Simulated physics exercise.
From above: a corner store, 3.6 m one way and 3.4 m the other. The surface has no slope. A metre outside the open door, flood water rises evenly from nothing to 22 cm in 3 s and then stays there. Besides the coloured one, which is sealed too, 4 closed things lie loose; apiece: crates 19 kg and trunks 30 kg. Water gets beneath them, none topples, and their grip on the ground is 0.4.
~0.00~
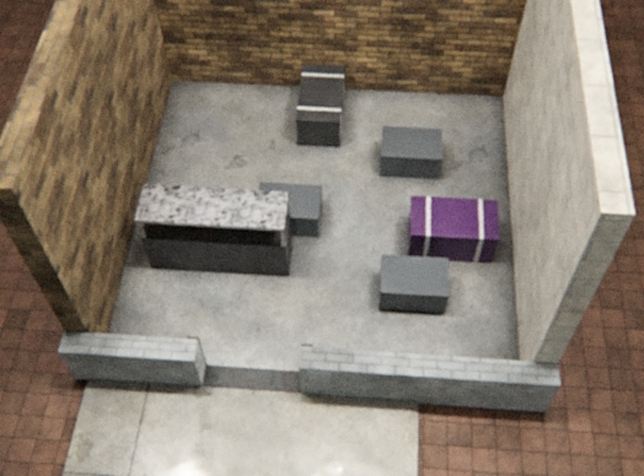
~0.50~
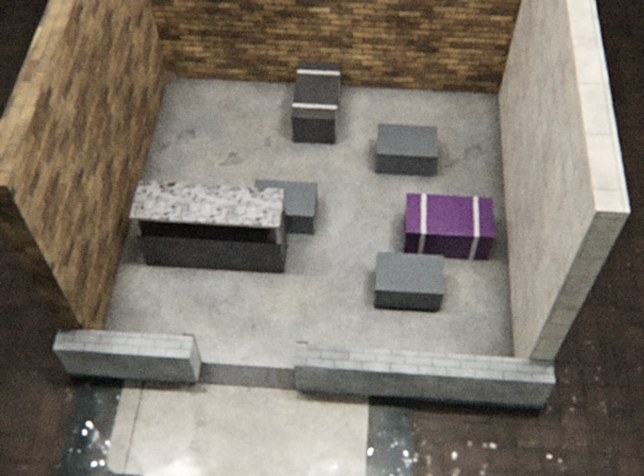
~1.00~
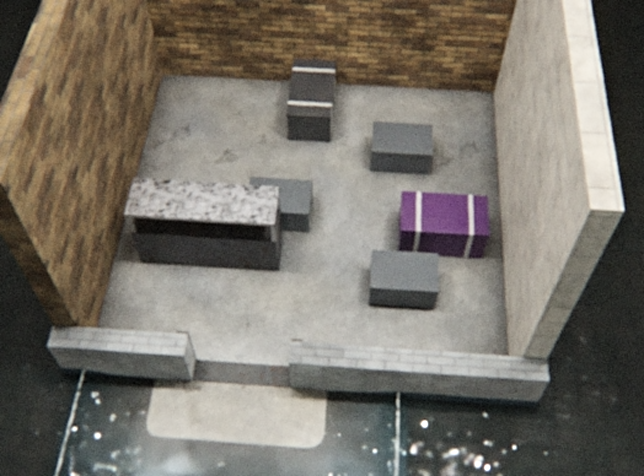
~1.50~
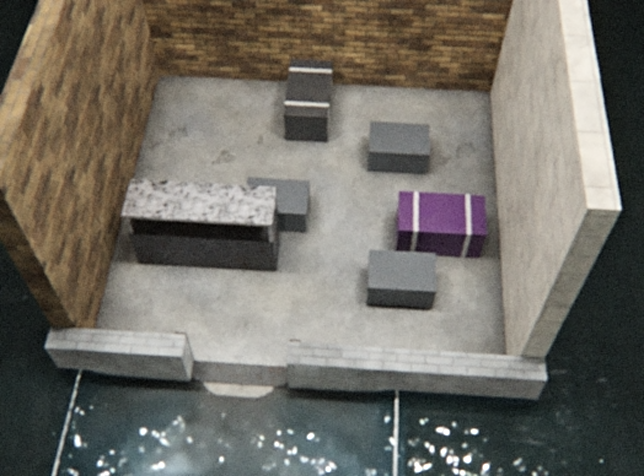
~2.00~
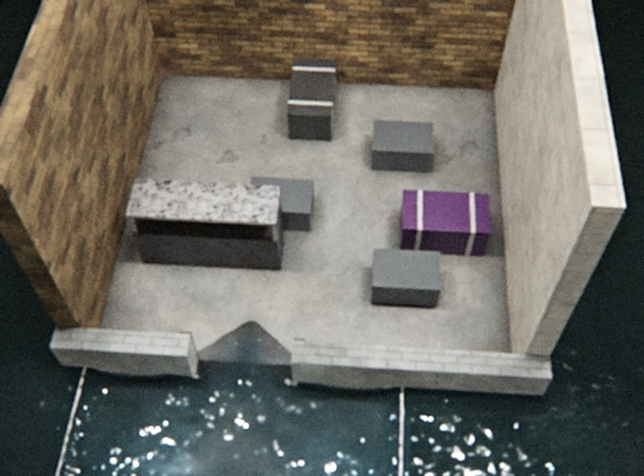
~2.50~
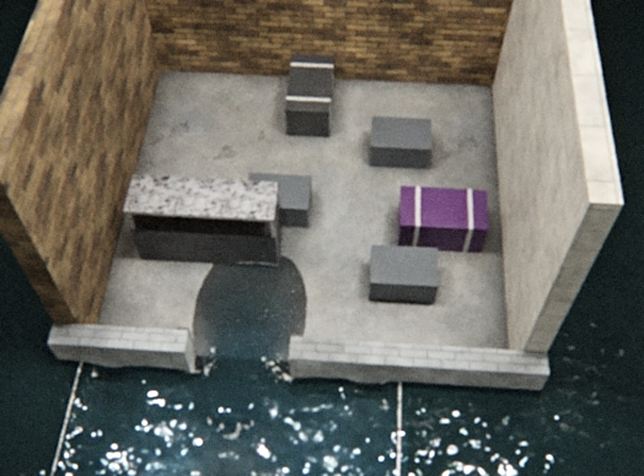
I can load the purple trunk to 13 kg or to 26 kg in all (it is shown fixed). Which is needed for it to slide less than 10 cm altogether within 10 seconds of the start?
I expect that neither weight holds it.
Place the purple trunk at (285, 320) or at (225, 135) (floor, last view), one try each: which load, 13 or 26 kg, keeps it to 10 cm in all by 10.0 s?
In that order: Neither is enough; it takes the larger.
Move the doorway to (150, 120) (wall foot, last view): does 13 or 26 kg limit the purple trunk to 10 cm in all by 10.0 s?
Then neither weight holds it.
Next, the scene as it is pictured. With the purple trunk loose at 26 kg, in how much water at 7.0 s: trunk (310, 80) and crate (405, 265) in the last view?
Roughly 6 and 5 cm.
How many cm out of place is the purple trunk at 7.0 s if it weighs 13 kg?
Roughly 20 cm.
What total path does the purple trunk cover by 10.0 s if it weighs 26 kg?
Some 100 cm in all.
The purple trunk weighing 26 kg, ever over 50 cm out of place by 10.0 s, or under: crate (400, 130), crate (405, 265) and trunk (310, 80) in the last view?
In turn: More, more, short of it.
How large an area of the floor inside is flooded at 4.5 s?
About 5.0 m2.
After 3.5 s the purple trunk would be 0 cm from its start with 13 kg and 0 cm from its start with 26 kg; 0 cm of water round it then.
After 4.5 s the purple trunk would be 8 cm from its start with 13 kg and 0 cm from its start with 26 kg; 3 cm of water round it then.
After 7.0 s the purple trunk would be 22 cm from its start with 13 kg and 12 cm from its start with 26 kg; 6 cm of water round it then.
After 10.0 s the purple trunk would be 22 cm from its start with 13 kg and 91 cm from its start with 26 kg; 12 cm of water round it then.
